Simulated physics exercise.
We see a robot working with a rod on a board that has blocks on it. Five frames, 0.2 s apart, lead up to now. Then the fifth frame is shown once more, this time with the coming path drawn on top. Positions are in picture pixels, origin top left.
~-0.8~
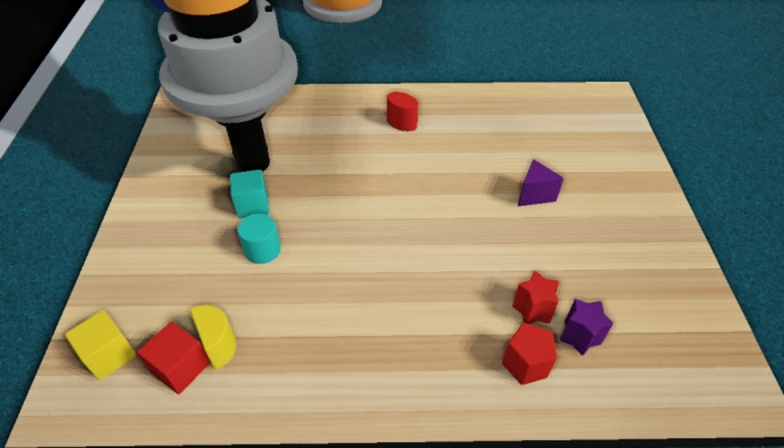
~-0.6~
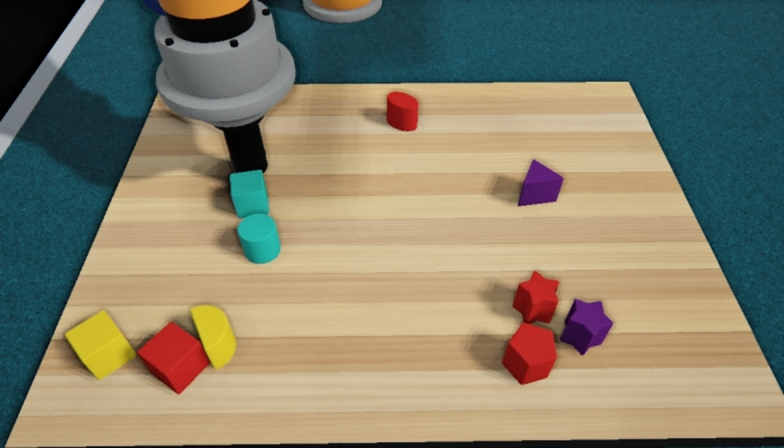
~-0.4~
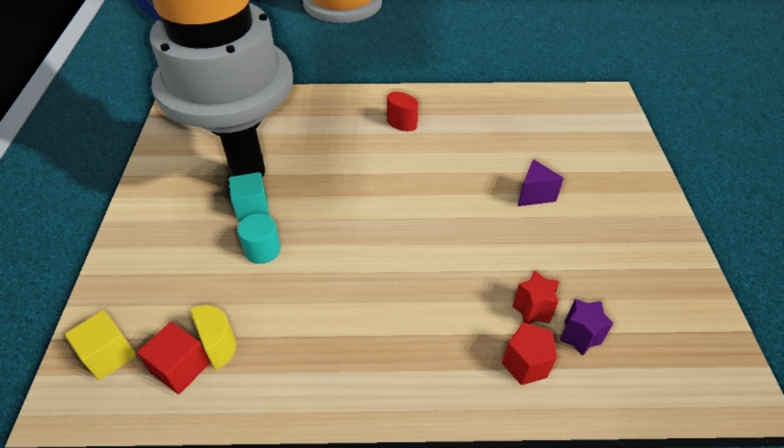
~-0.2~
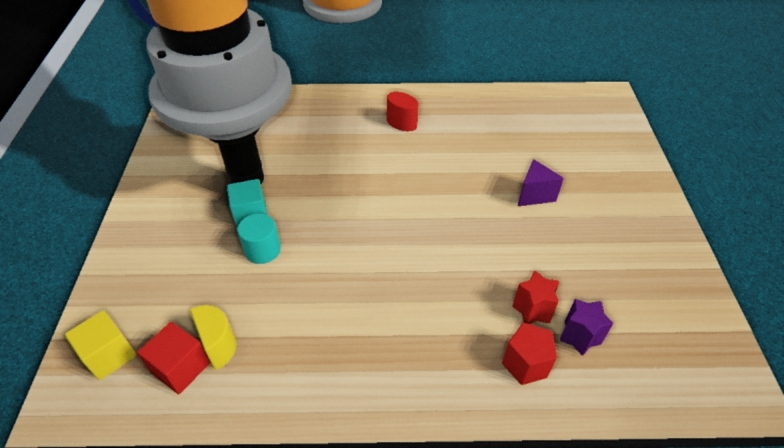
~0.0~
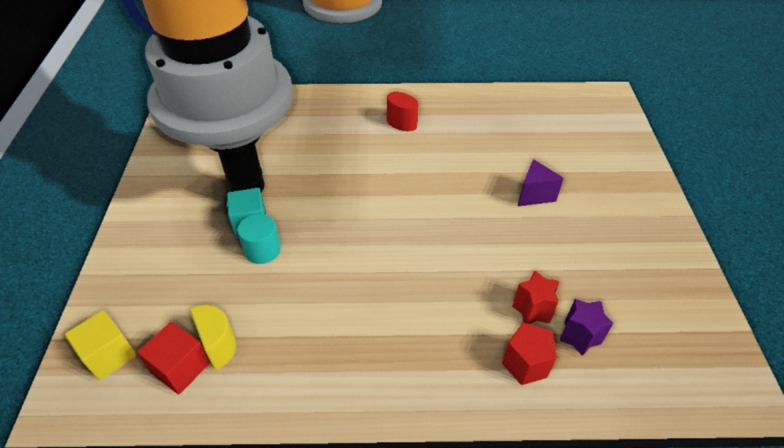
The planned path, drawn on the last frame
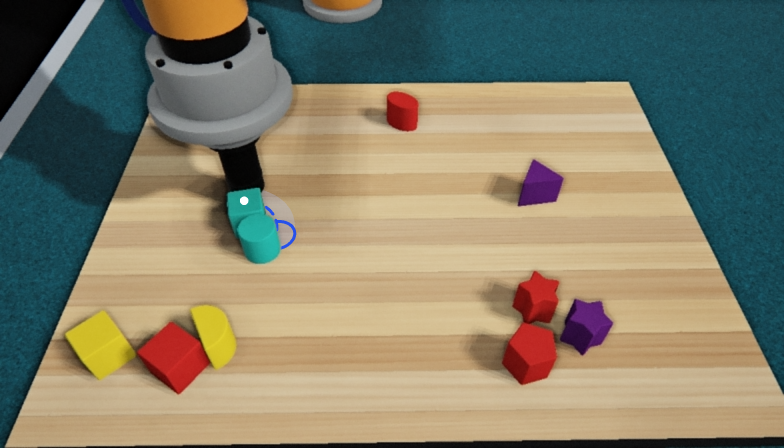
A robot arm with a black rod slowly nudged a turquoise square block a short way down the wooden board toward a turquoise round block, while the red, yellow and purple blocks stayed still.
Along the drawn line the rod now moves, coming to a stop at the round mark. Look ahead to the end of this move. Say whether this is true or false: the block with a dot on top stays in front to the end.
It is true.
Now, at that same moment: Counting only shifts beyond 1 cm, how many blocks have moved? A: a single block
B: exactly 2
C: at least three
The answer is B.
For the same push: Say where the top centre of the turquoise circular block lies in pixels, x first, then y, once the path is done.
I expect it at (256, 269).
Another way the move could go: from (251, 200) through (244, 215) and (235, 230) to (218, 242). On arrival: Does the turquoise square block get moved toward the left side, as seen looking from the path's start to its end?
The answer is yes.
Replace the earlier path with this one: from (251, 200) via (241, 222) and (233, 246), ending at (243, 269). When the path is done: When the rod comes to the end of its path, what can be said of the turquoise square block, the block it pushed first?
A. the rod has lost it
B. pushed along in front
The one that fits is B, pushed along in front.
Path on the board, from (251, 200) by way of (267, 208) and (276, 220) to (277, 235); the dot is on the turquoise square block.
The first path, step by step. Halfway along, rod (270, 202); turquoise square block (260, 215), turned 20° clockwise; turquoise circular block (258, 244).
At the end, rod (274, 223); turquoise square block (266, 239), turned 15° clockwise; turquoise circular block (256, 269).
